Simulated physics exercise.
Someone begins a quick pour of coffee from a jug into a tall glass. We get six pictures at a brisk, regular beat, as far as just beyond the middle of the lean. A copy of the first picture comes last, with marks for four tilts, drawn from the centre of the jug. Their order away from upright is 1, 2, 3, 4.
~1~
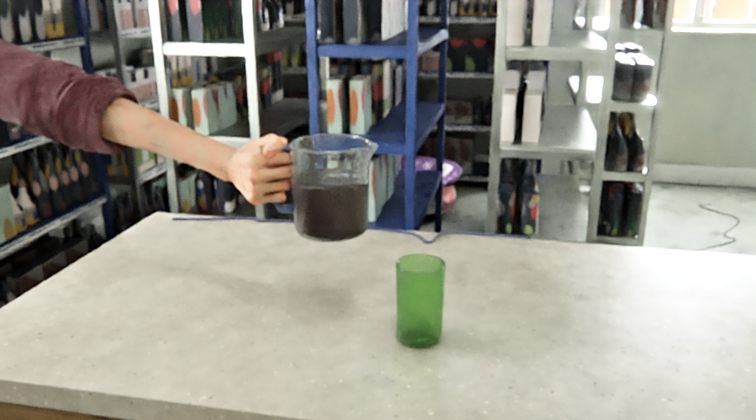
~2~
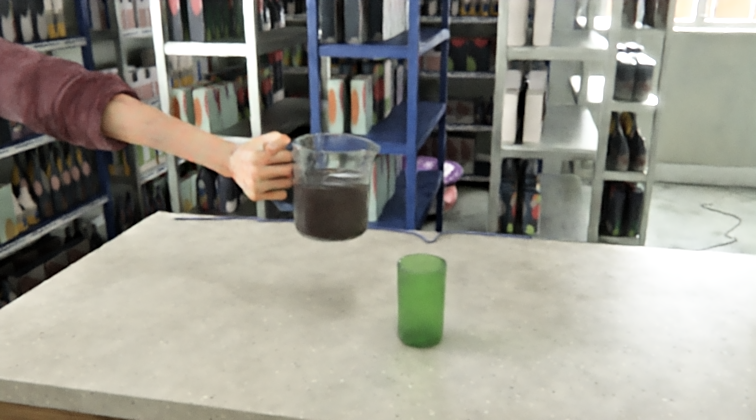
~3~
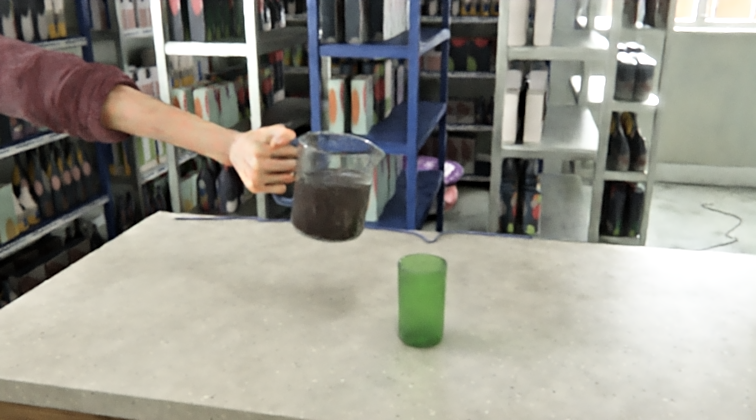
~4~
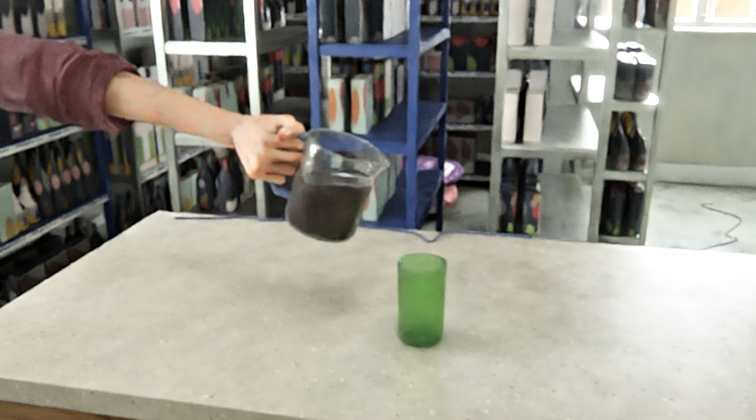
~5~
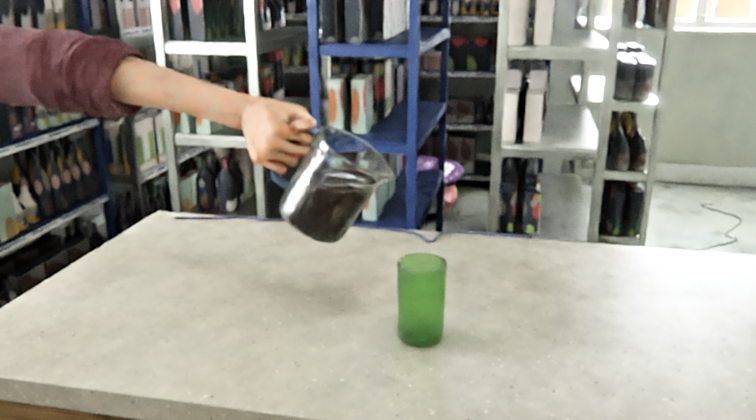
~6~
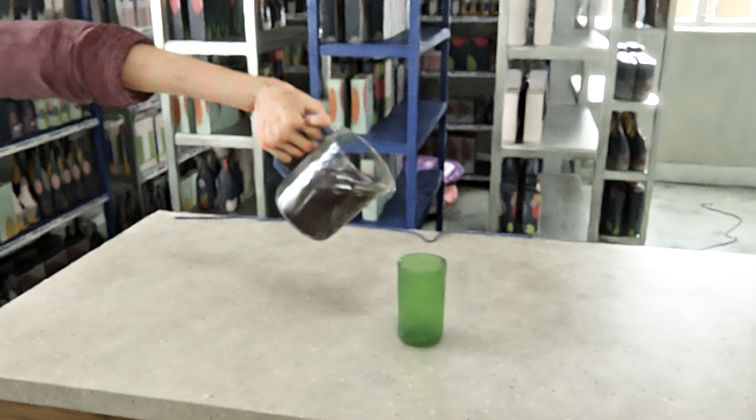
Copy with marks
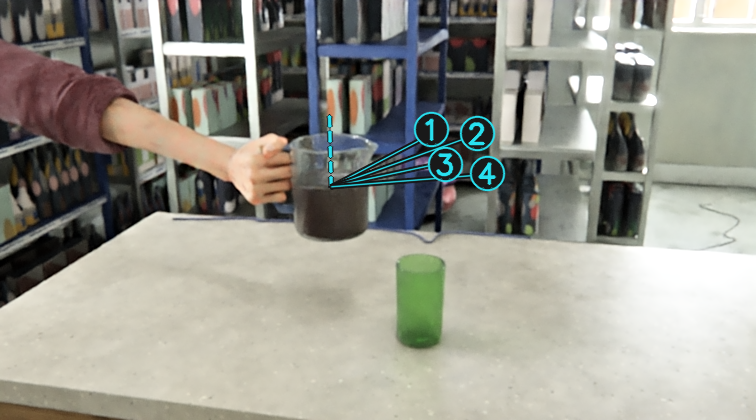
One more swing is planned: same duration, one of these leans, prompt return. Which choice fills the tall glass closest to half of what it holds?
Take 2.
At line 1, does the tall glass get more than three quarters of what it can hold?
No, it does not.
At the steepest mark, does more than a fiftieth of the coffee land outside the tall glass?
Yes.
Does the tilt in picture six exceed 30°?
Yes.
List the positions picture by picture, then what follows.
Upright, lip at (376, 147); rim of the tall glass round (421, 263); nothing has left yet.
Tipped about 2°, lip at (379, 149); nothing has left yet.
Tipped about 9°, lip at (384, 155); nothing has left yet.
Tipped about 19°, lip at (389, 164); nothing has left yet.
Tipped about 31°, lip at (393, 177); nothing has left yet.
Tipped about 45°, lip at (394, 191); nothing has left yet.
On the marked copy, 1 at (418, 141); 2 at (461, 139); 3 at (428, 166); 4 at (470, 175).
Choosing 1, the tall glass ends with about 34 % of what it can hold.
Choosing 2, the tall glass ends with about 54 % of what it can hold.
Choosing 3, the tall glass ends with about 74 % of what it can hold; 5 % of the coffee is spilt.
Choosing 4, the tall glass ends with about 85 % of what it can hold; 12 % of the coffee is spilt.
